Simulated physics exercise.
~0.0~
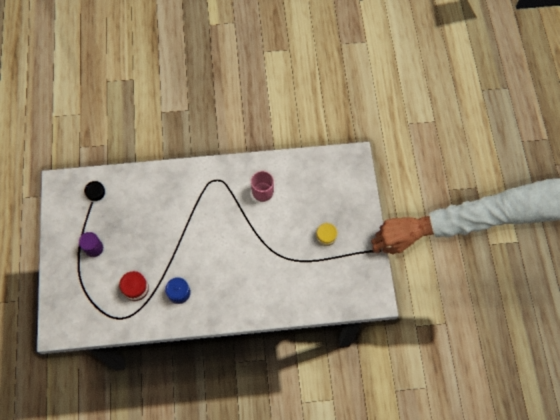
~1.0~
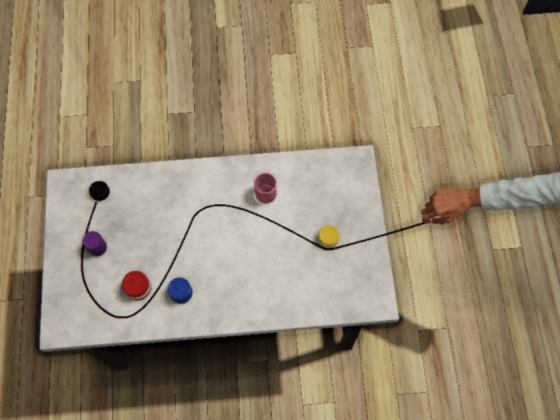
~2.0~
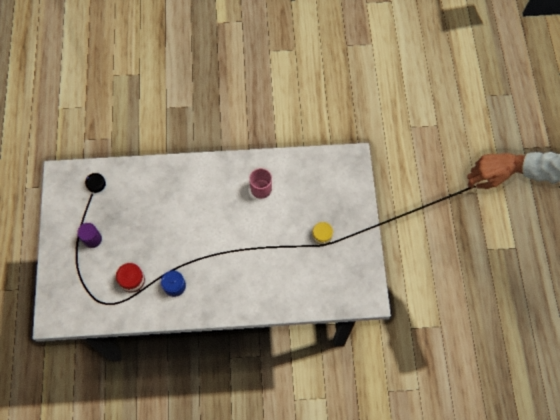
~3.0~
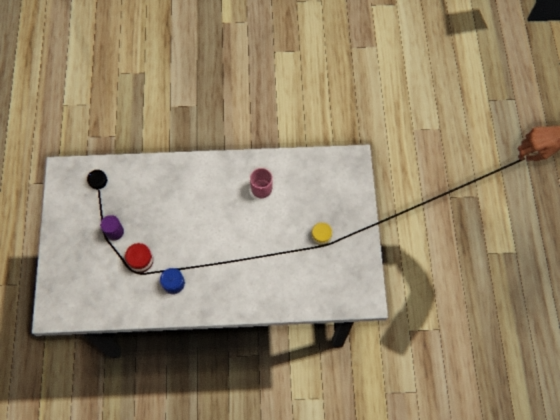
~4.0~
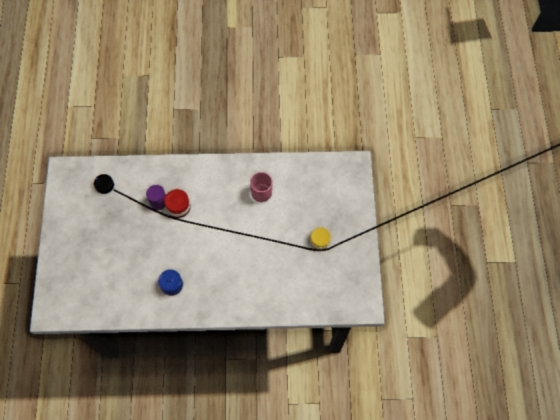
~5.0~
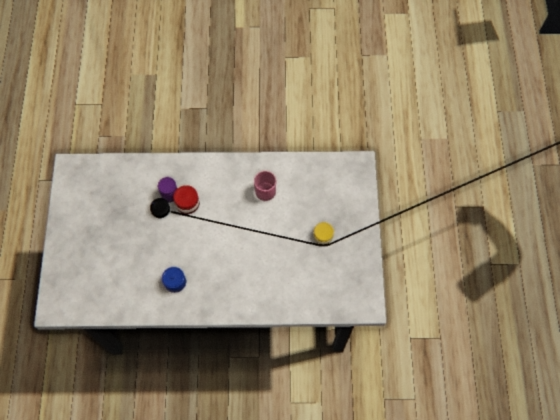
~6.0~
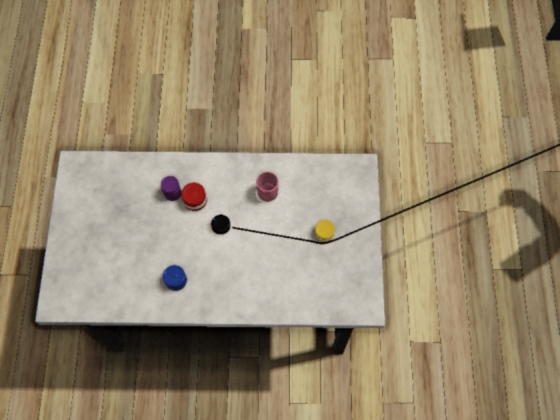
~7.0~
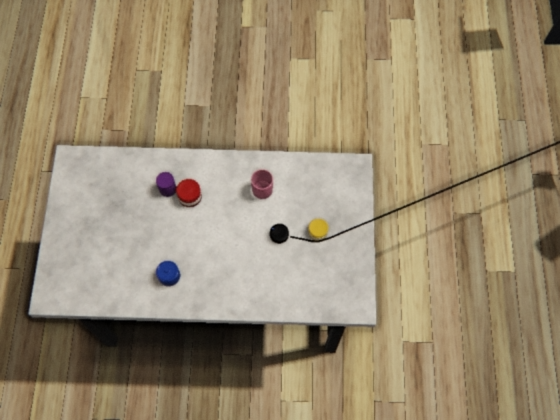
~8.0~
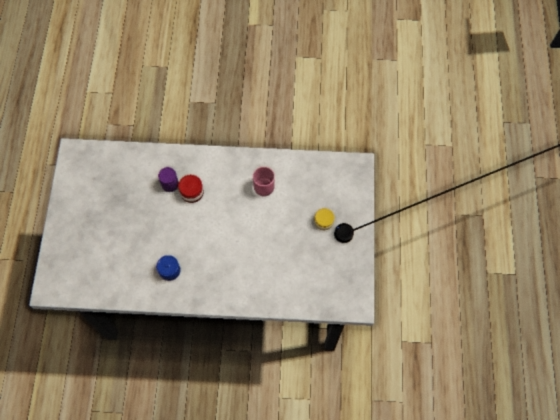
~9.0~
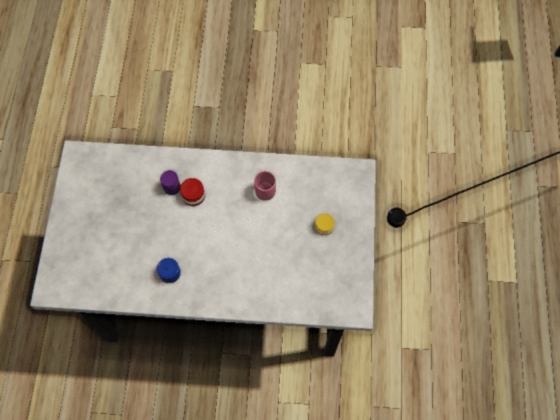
In this clip, a hand pulls a black lead rightwards across a table, straightening its curves and dragging the purple and red containers up and right, before the black disc slides past the yellow tin and off the right edge, leaving the other items on top.
